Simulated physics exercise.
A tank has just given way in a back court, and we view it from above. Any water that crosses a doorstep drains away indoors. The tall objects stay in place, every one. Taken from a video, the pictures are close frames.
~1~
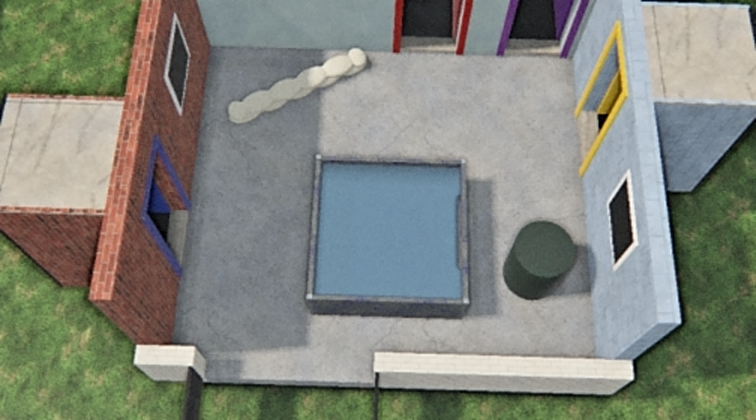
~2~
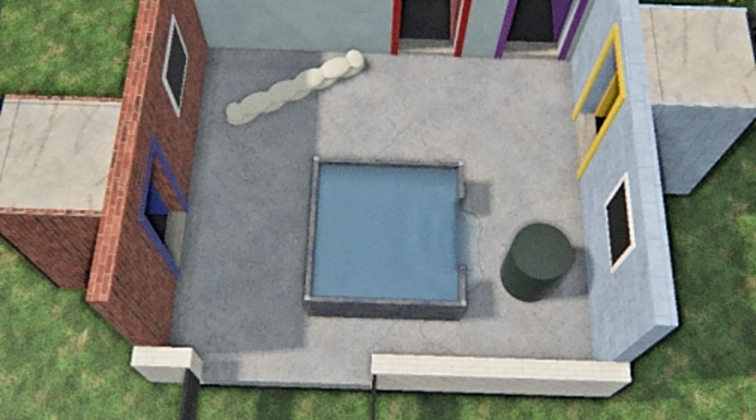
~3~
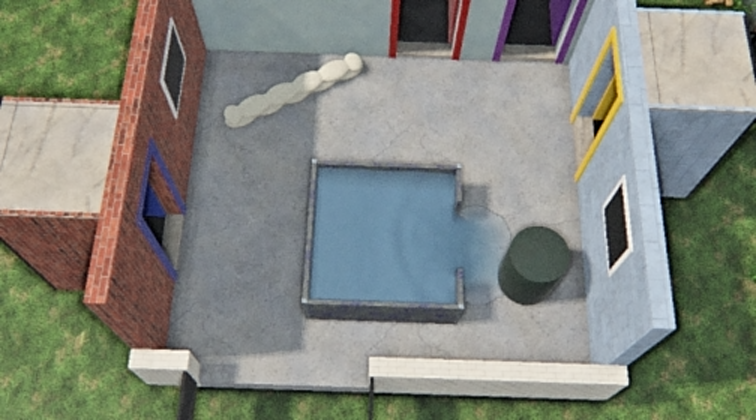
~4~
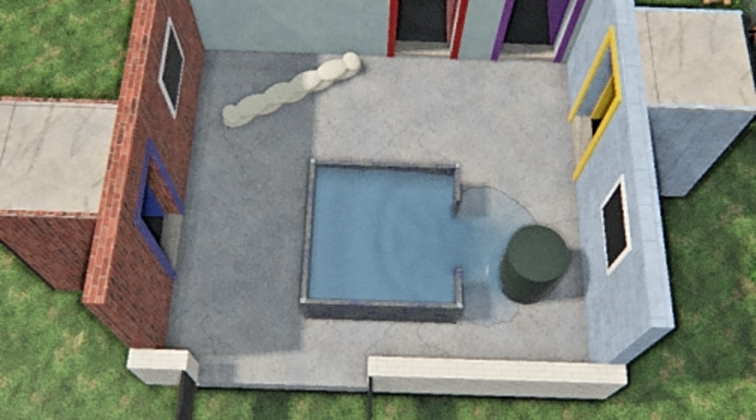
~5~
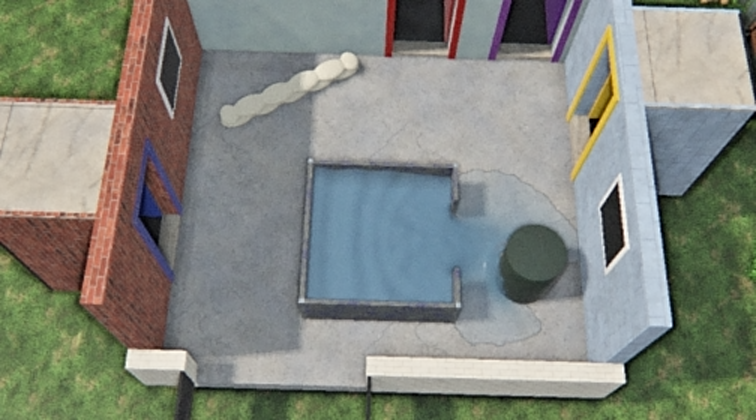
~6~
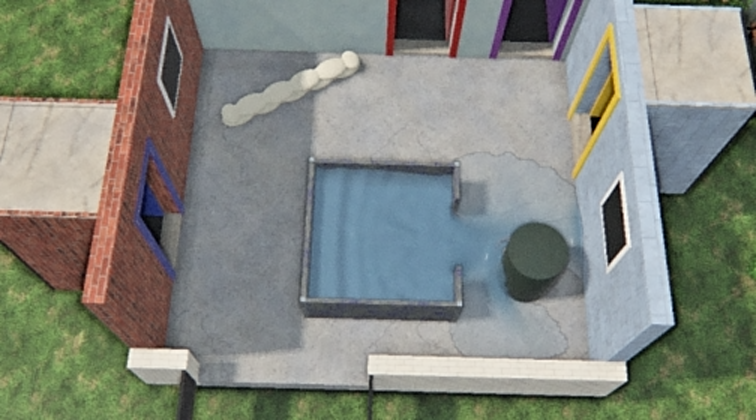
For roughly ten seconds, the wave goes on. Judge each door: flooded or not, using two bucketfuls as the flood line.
Outcome: The blue door copes honestly; the purple door gets overwhelmed honestly; the red door copes honestly; the yellow door copes honestly.
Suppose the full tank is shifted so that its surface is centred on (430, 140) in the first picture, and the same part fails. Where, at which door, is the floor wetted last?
Answer: The blue-painted one.
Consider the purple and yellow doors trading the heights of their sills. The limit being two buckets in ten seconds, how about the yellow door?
Result, yellow door: Ends up above.
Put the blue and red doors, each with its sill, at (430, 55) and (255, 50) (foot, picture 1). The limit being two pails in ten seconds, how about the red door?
As I see it, the red door comes in lower.
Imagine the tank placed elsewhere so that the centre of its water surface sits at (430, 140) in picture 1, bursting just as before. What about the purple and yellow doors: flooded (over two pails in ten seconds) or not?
Lab note - purple door crosses the line; yellow door crosses the line.
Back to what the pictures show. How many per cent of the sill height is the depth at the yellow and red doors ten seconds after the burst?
Approx. 30 % followed by 60 %.
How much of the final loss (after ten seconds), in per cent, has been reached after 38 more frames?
By my reckoning, 55 %.
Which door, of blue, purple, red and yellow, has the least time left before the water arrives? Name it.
The yellow-painted one is the one.
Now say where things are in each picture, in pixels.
In the first frame, still water in the open tank at (389, 229).
In the second frame, the front is at (468, 216), out from the gap at (456, 245).
In the third frame, the front is at (503, 228), out from the gap at (454, 248).
In the fourth frame, the front is at a hidden place, out from the gap at (452, 248).
In the fifth frame, the front is at (577, 240), out from the gap at (451, 247).
In the sixth frame, water pours out at (452, 246) and has run to (576, 198).
A moment on, water covers 20 % of the floor; the blue door not reached, the purple door not reached, the red door not reached, the yellow door wet at the sill, nothing in.
Next, water covers 35 % of the floor; the blue door not reached, the purple door under two buckets in, the red door not reached, the yellow door wet at the sill, nothing in.
Then, water covers 50 % of the floor; the blue door not reached, the purple door far over two buckets in, the red door wet at the sill, nothing in, the yellow door wet at the sill, nothing in.
Later, water covers 80 % of the floor; the blue door wet at the sill, nothing in, the purple door far over two buckets in, the red door wet at the sill, nothing in, the yellow door wet at the sill, nothing in.
In the end, water covers 95 % of the floor; the blue door under two buckets in, the purple door far over two buckets in, the red door wet at the sill, nothing in, the yellow door wet at the sill, nothing in.
